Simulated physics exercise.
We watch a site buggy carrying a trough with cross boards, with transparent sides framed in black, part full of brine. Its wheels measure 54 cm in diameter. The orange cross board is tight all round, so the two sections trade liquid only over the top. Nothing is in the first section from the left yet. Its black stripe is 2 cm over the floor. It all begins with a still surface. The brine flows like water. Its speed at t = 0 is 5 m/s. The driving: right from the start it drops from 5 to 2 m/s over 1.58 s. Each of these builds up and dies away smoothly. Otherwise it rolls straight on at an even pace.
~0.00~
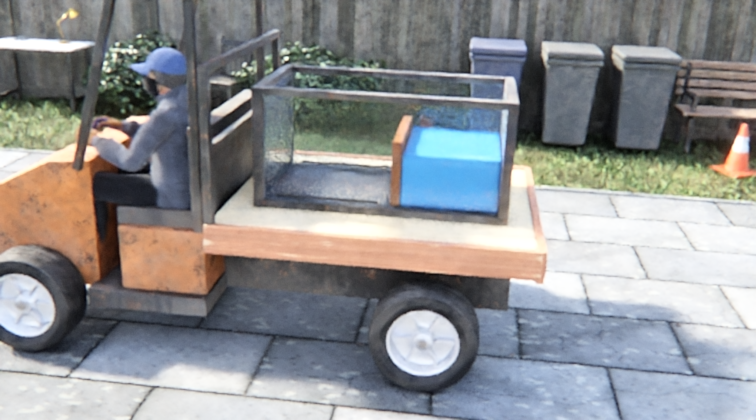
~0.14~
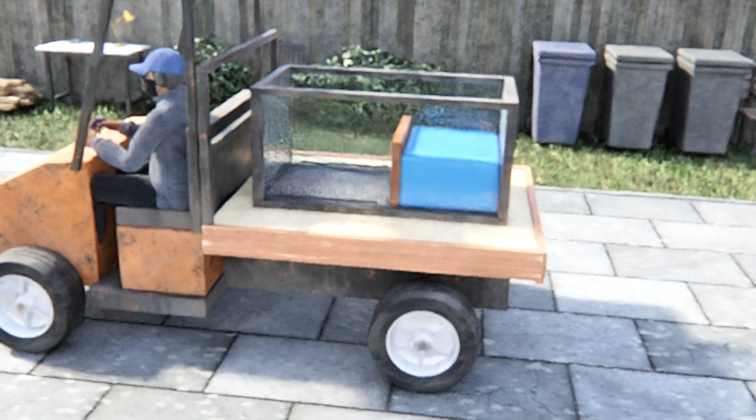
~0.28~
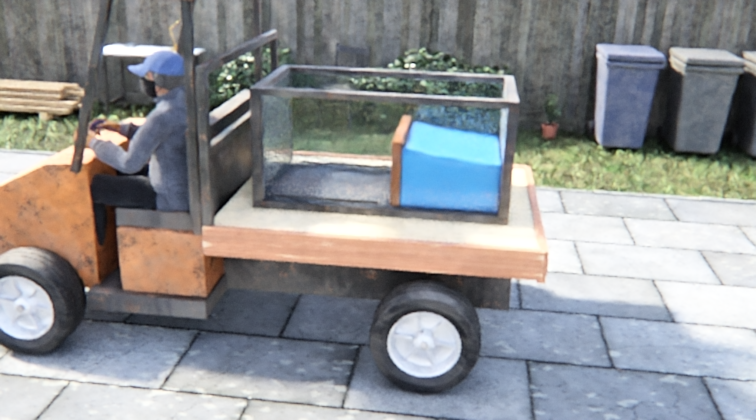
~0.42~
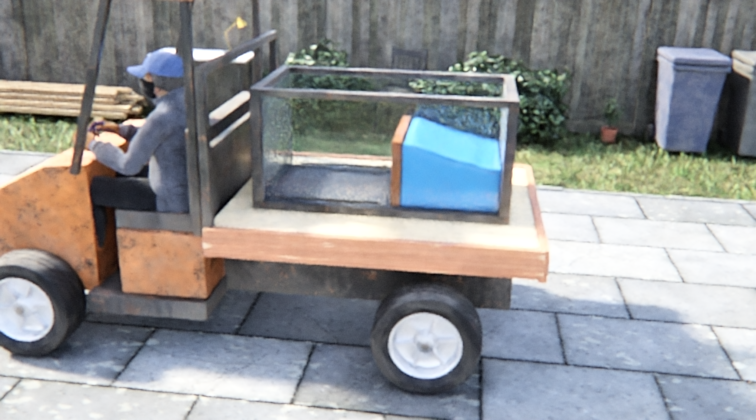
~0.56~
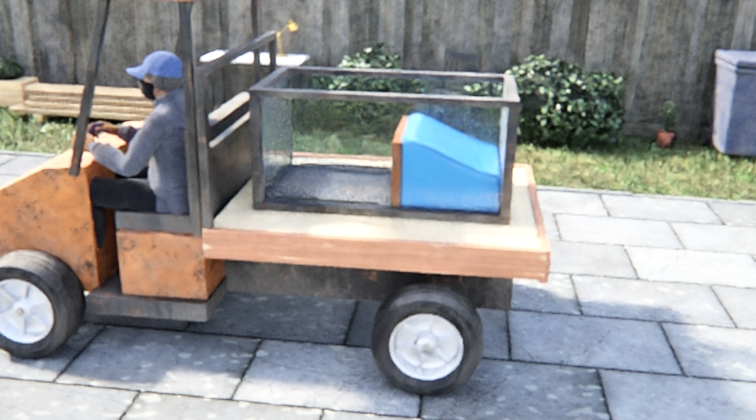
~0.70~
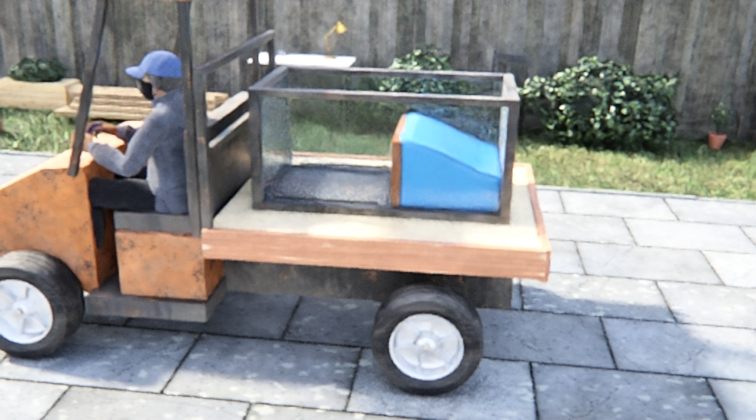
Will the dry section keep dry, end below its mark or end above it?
It ends under the mark.
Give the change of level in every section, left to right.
In cm: 1 up, 1 down.
Then, 1.10 s in, the mean depths from the left are 0, 27 cm.
Then, 1.60 s in, the mean depths from the left are 1, 27 cm.
Then, 2.10 s in, the mean depths from the left are 1, 27 cm.
Then, 4.57 s in, the mean depths from the left are 1, 27 cm.
